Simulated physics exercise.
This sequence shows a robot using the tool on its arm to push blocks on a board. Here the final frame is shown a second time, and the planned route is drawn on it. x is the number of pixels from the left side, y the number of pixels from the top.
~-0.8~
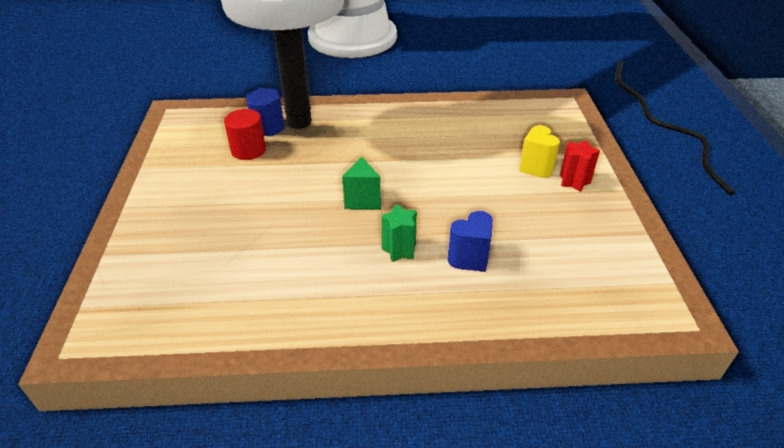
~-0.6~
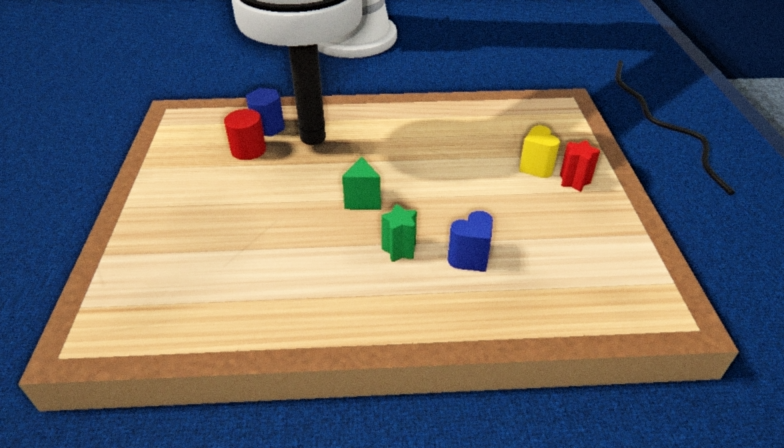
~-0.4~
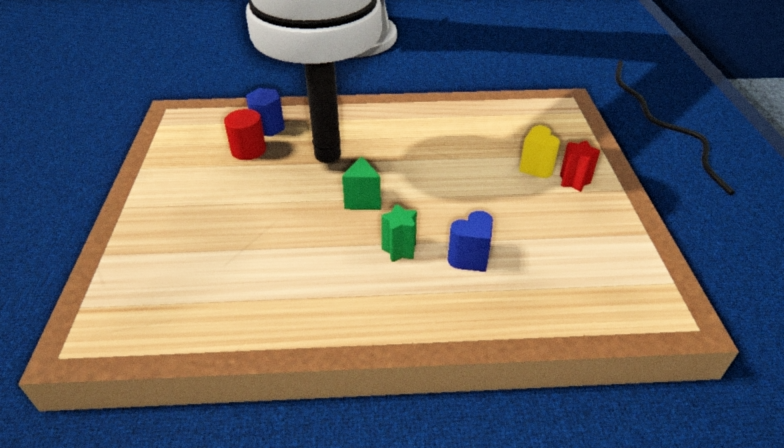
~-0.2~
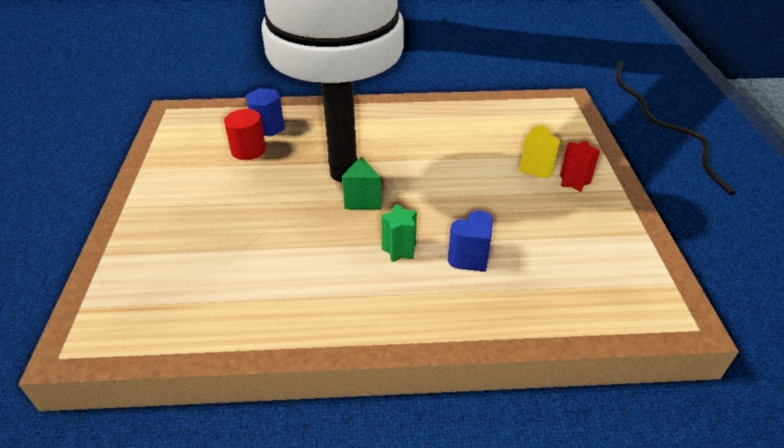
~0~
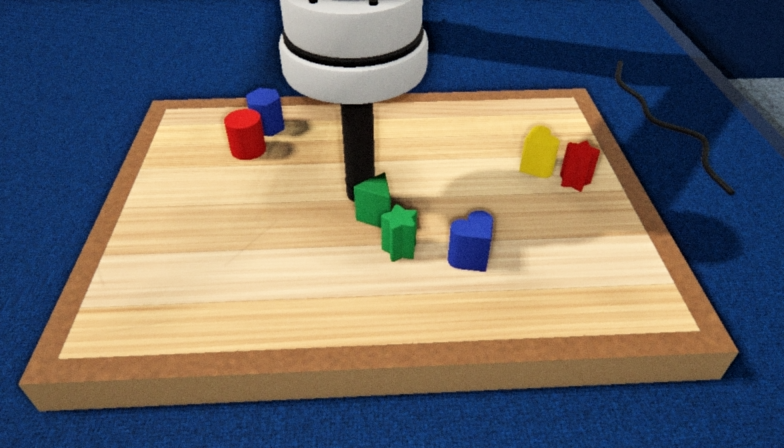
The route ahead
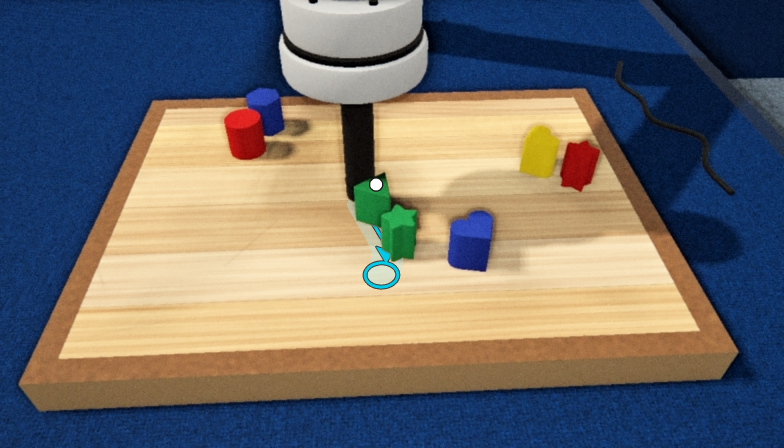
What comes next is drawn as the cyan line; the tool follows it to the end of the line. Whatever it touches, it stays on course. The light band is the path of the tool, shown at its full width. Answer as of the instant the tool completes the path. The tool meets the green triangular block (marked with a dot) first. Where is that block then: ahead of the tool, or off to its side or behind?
The green triangular block won't stay at the front of the tool.
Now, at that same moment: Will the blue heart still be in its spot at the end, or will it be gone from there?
It stays put.
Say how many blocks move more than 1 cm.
Two of them.
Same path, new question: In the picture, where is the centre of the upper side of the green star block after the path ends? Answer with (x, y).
When the path ends, it will be at (418, 242).
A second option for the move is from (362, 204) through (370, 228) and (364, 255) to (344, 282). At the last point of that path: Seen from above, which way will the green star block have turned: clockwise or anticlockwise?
Its rotation is clockwise.
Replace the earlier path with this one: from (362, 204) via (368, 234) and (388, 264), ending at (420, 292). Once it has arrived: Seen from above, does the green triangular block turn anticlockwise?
Going by the path, yes.
Drawn move, from (362, 204) by way of (374, 225) and (386, 248) to (381, 275); the dot is on the green triangular block.
The first path, step by step. Halfway along, tool at (381, 227); green triangular block at (409, 207), turned 30° anticlockwise; green star block at (409, 227), turned 40° clockwise.
At the end, tool at (381, 266); green triangular block at (418, 211), turned 45° anticlockwise; green star block at (418, 242); blue heart still.
